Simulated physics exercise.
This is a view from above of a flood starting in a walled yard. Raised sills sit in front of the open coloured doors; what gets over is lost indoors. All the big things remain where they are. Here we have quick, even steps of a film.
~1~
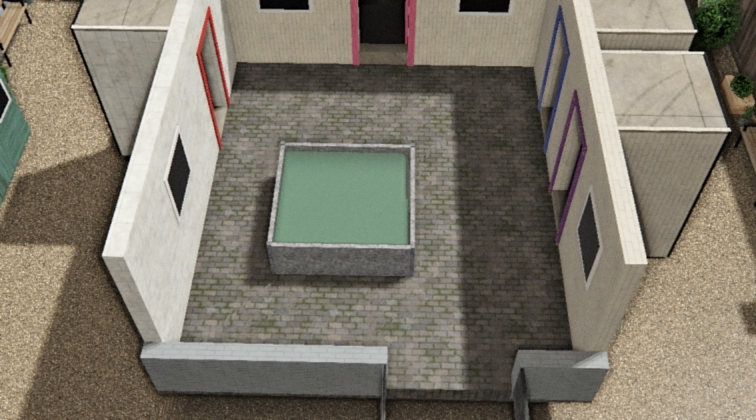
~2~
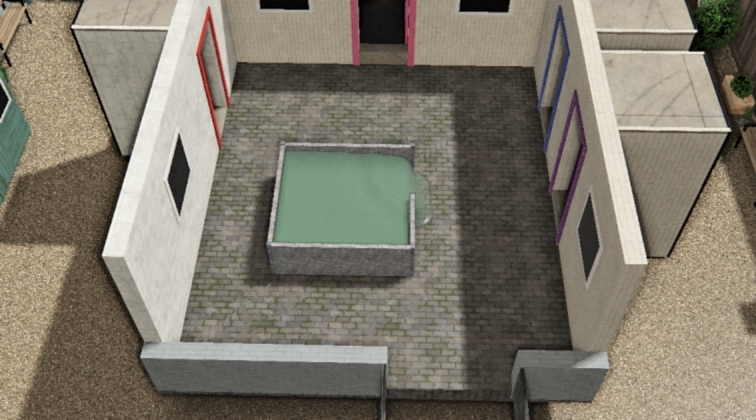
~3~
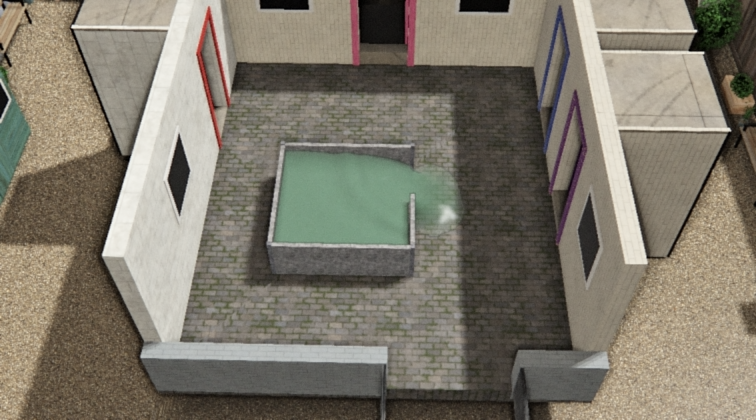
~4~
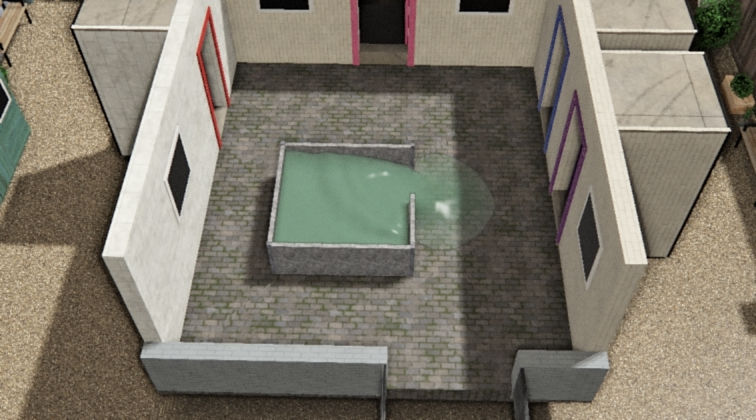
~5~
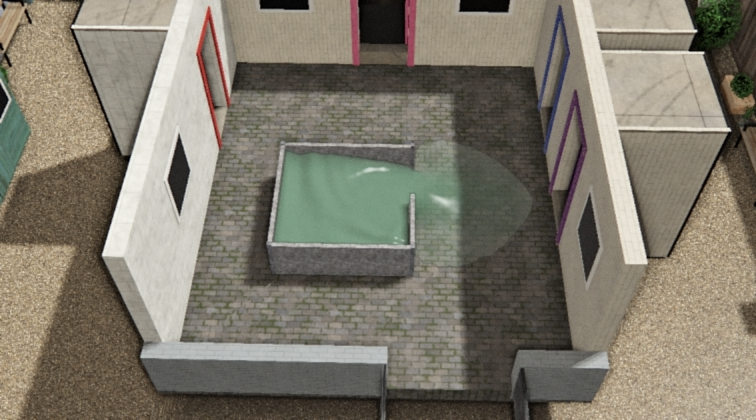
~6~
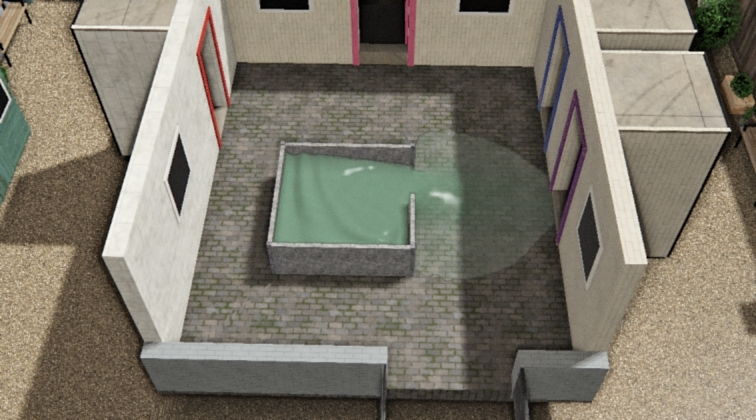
Green water in a square stone tank sat still, then poured out through a gap in its right side and spread in a widening fan across the paved yard toward the purple-framed doorway.
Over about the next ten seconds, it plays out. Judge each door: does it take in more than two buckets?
One by one: The red door gets overrun I think; the pink door holds up fine I think; the purple door gets overrun I think; the blue door gets overrun I think.
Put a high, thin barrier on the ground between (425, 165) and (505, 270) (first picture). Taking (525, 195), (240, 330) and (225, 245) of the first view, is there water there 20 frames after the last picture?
Results in sequence: Bone-dry / bone-dry / bone-dry.
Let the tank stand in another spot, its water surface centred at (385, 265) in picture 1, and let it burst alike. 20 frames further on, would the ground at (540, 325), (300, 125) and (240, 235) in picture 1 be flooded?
Soaked, parched, parched.
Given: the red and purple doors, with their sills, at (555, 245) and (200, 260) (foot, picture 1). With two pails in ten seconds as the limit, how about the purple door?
The purple one falls short.
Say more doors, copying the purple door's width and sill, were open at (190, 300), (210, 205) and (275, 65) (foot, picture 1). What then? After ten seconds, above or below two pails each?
Log: Door one is below the limit; door two is below the limit; door three is below the limit.
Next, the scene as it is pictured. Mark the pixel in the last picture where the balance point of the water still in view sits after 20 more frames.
I'd mark it close to (419, 199).
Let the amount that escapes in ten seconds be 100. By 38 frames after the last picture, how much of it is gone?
I'd estimate close to 70 per cent.
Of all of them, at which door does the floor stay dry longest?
My answer: The one in red.
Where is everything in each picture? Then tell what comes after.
The first picture shows still water in the water tank at (345, 196).
In the second picture, water pours out at (410, 191) and has run to (421, 223).
In the third picture, the front is at (459, 215), out from the gap at (410, 192).
In the fourth picture, water pours out at (410, 192) and has run to (489, 212).
In the fifth picture, the front is at (524, 193), out from the gap at (410, 192).
In the sixth picture, water pours out at (410, 192) and has run to (549, 182).
A moment on, water covers 25 % of the floor; the red door not reached, the pink door not reached, the purple door over two buckets in, the blue door wet at the sill, nothing in.
Next, water covers 30 % of the floor; the red door not reached, the pink door not reached, the purple door far over two buckets in, the blue door under two buckets in.
Then, water covers 40 % of the floor; the red door not reached, the pink door wet at the sill, nothing in, the purple door far over two buckets in, the blue door over two buckets in.
Later, water covers 80 % of the floor; the red door under two buckets in, the pink door wet at the sill, nothing in, the purple door far over two buckets in, the blue door over two buckets in.
In the end, water covers 95 % of the floor; the red door over two buckets in, the pink door wet at the sill, nothing in, the purple door far over two buckets in, the blue door over two buckets in.
